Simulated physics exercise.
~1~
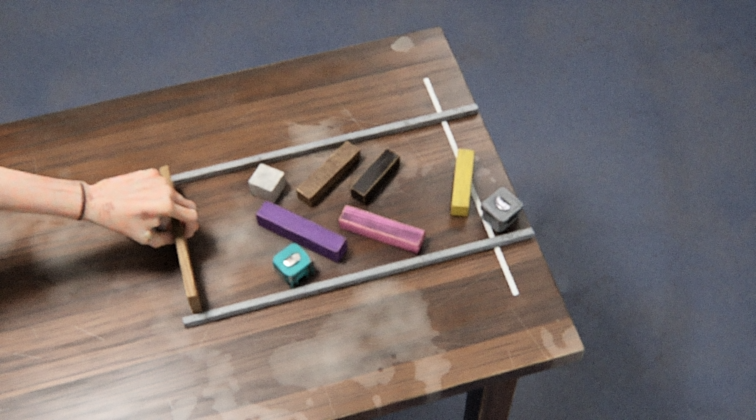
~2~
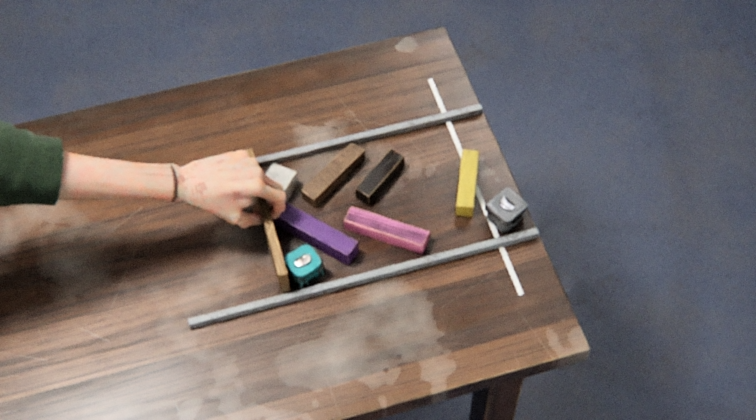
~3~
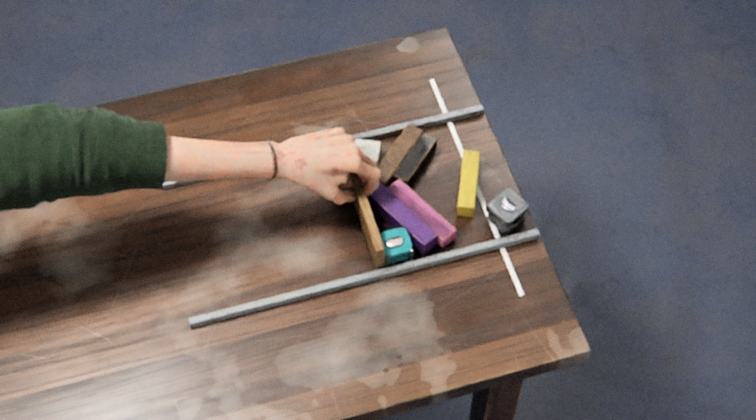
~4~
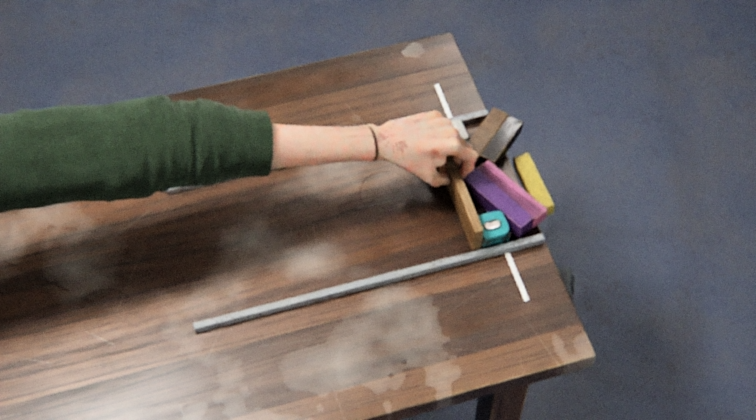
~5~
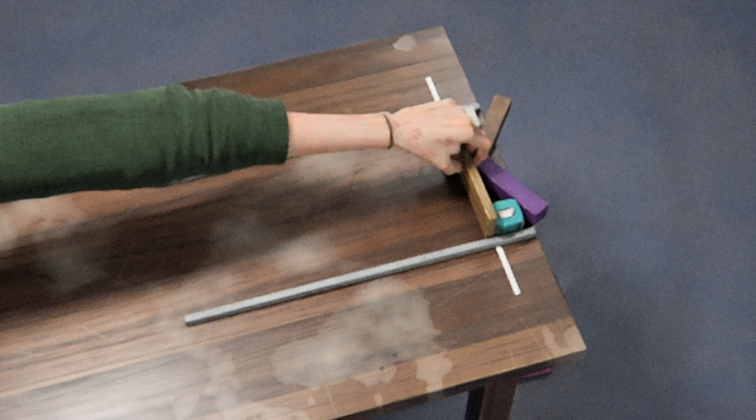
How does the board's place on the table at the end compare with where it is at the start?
At the start the board stands at the left end of the rails, well away from the tape. By the end it is far to the right, at the white strip of tape near the table's right edge.
